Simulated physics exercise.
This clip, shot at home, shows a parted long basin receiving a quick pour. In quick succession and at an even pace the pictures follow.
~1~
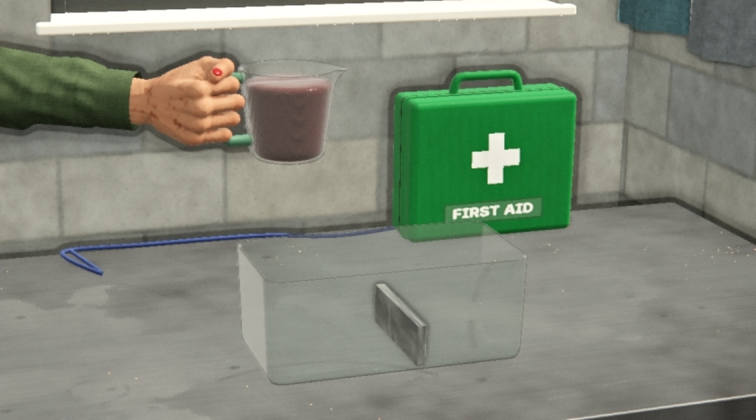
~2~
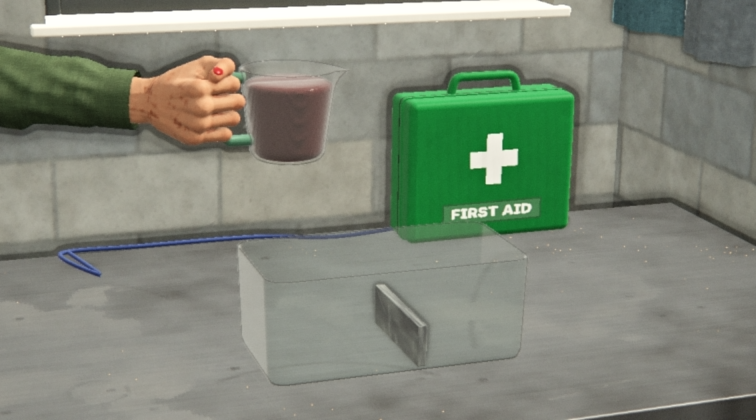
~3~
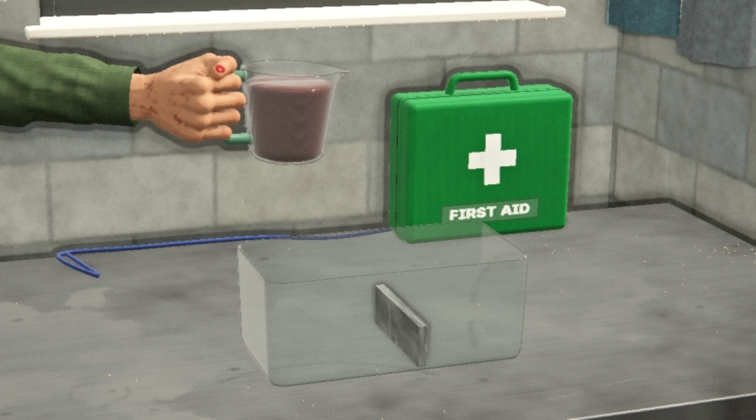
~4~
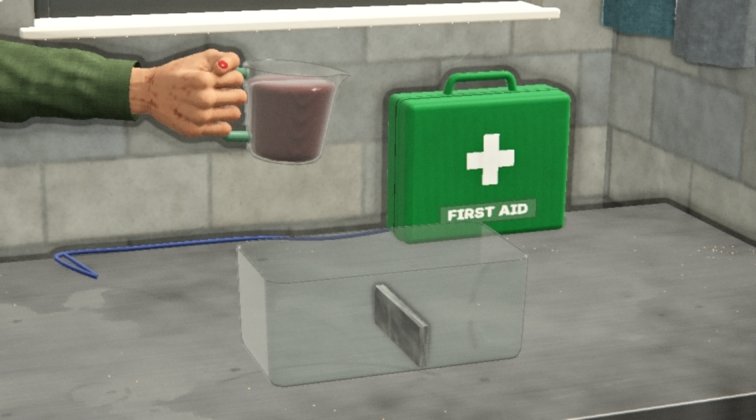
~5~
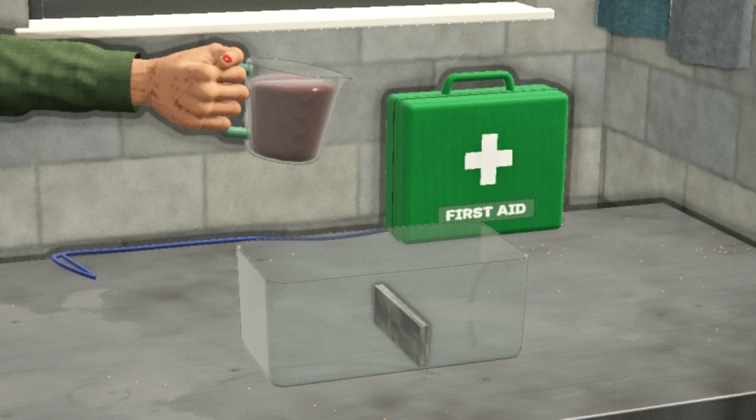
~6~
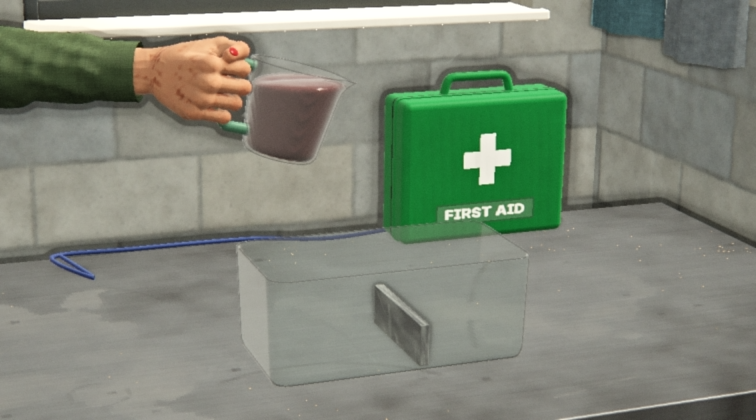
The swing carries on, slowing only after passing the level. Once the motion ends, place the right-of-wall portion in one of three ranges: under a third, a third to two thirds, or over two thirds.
The share right of the wall lands inside the two marks of one third and two thirds.
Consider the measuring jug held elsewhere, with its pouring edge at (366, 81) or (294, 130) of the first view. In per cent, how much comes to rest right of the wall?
First some 70, then 5 per cent.
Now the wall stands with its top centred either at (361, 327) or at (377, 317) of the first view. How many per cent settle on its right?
Roughly 90 per cent, and 80 per cent.
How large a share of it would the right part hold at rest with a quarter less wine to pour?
Something like 25 per cent, give or take.
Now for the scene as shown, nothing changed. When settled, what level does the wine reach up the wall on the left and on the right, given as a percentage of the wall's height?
About 20 left, about 30 right.
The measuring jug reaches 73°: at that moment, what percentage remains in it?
Amount still in: Approx. 65 %.
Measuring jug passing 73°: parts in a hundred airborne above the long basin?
Around 25 percent.
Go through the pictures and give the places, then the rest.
The first picture shows tilt 0°; pouring edge (348, 67); surface from (244, 83) to (330, 79); the long basin's rim runs from (251, 263) to (505, 240); the wall's top is at (400, 305).
The second picture shows tilt 1°; pouring edge (348, 68); surface from (244, 83) to (330, 79).
The third picture shows tilt 2°; pouring edge (350, 70); surface from (245, 83) to (331, 80).
The fourth picture shows tilt 5°; pouring edge (352, 73); surface from (247, 82) to (334, 81).
The fifth picture shows tilt 9°; pouring edge (354, 77); surface from (250, 82) to (336, 80).
The sixth picture shows tilt 14°; pouring edge (357, 82); surface from (252, 84) to (342, 80).
A moment on, the measuring jug is tipped part way and 65 per cent is still to pour, 1 is left of the wall and 8 right of it.
Next, the measuring jug is tipped right over and 11 per cent is still to pour, 24 is left of the wall and 45 right of it.
Then the measuring jug is tipped right over and 0 per cent is still to pour, 50 is left of the wall and 48 right of it.
Later the measuring jug is tipped right over and 0 per cent is still to pour, 50 is left of the wall and 48 right of it.
At rest 50 per cent lies left of the wall, 48 right of it and 2 outside.
